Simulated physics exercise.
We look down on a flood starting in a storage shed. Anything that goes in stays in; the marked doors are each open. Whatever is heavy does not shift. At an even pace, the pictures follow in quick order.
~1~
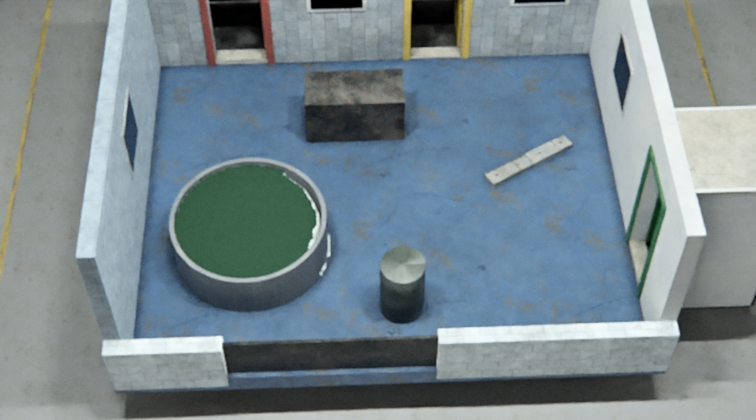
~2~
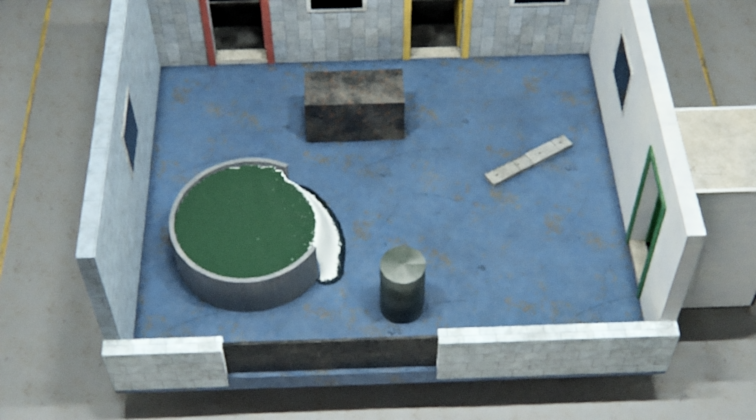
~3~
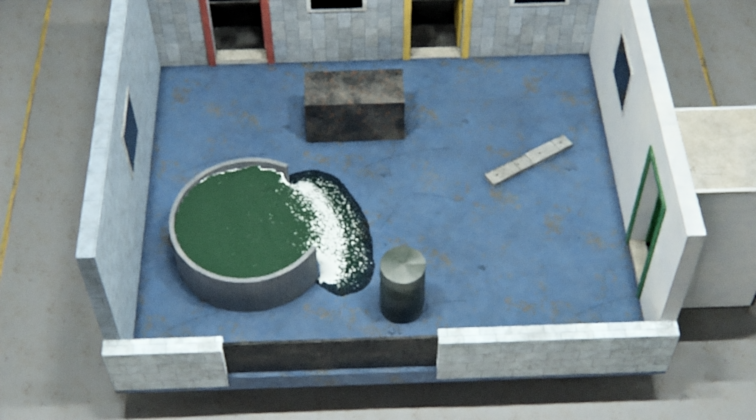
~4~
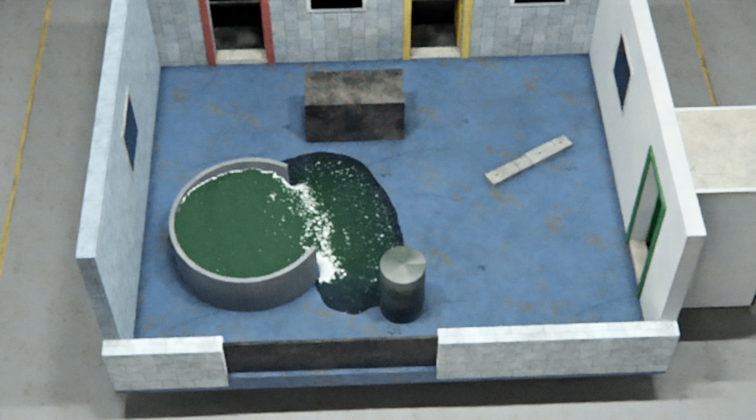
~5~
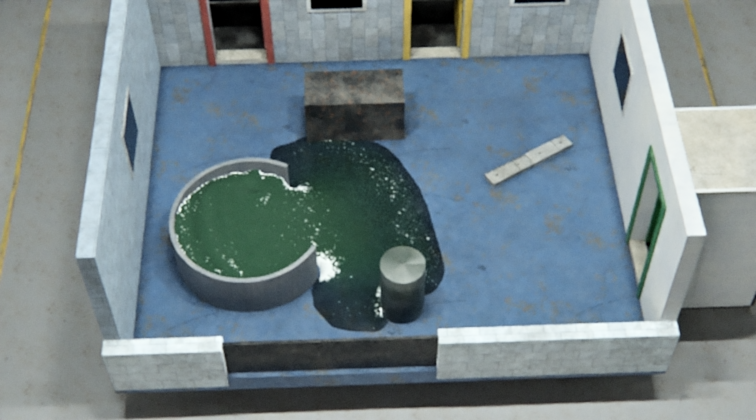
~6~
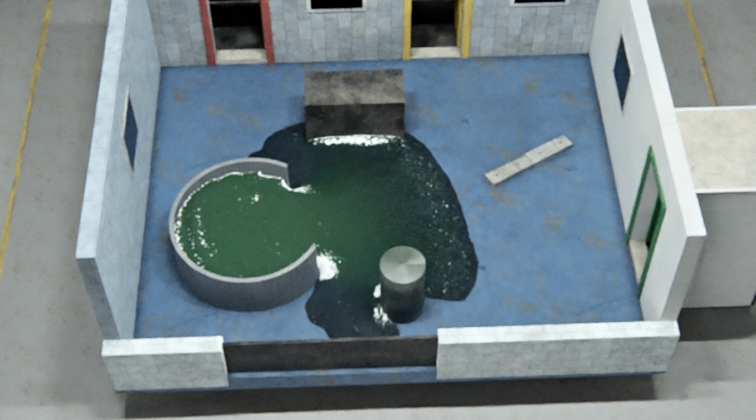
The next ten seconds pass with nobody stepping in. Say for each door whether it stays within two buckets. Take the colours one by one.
The green door goes past two buckets; the red door stays within two buckets; the yellow door goes past two buckets.
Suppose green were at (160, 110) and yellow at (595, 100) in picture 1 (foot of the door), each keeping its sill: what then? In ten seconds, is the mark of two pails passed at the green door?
From what I can tell, the green door does not reach it.
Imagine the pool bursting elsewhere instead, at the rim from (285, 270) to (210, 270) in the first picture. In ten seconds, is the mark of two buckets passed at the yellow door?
Well, yellow door comes up short, as it turns out.
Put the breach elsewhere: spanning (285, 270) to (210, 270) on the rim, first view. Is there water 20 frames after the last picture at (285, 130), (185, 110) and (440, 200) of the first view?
So that's left bare for the first, waterlogged for the second and waterlogged for the third.
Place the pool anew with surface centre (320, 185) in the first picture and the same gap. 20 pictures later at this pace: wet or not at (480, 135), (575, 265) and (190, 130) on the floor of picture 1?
My reading is hit by the flood first, hit by the flood next and missed by the flood last.
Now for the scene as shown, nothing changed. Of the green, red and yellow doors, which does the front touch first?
The green door.
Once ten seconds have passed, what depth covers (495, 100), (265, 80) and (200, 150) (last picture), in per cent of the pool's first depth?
Around 10, 6 and 6 percent, in that order.
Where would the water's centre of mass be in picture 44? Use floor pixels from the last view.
Roughly at (453, 190).
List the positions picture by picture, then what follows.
The first picture shows the round tank at (248, 221) is whole and still.
In the second picture, water pours out at (321, 223) and has run to a hidden place.
In the third picture, the front is at a hidden place, out from the gap at (321, 224).
In the fourth picture, the front is at a hidden place, out from the gap at (321, 225).
In the fifth picture, the front is at (431, 287), out from the gap at (321, 226).
In the sixth picture, water pours out at (321, 226) and has run to (463, 293).
A moment on, water covers 40 % of the floor; the green door not reached, the red door not reached, the yellow door not reached.
Next, water covers 60 % of the floor; the green door under two buckets in, the red door not reached, the yellow door not reached.
Then, water covers 65 % of the floor; the green door over two buckets in, the red door wet at the sill, nothing in, the yellow door wet at the sill, nothing in.
Later, water covers 80 % of the floor; the green door far over two buckets in, the red door wet at the sill, nothing in, the yellow door under two buckets in.
In the end, water covers 95 % of the floor; the green door far over two buckets in, the red door wet at the sill, nothing in, the yellow door over two buckets in.
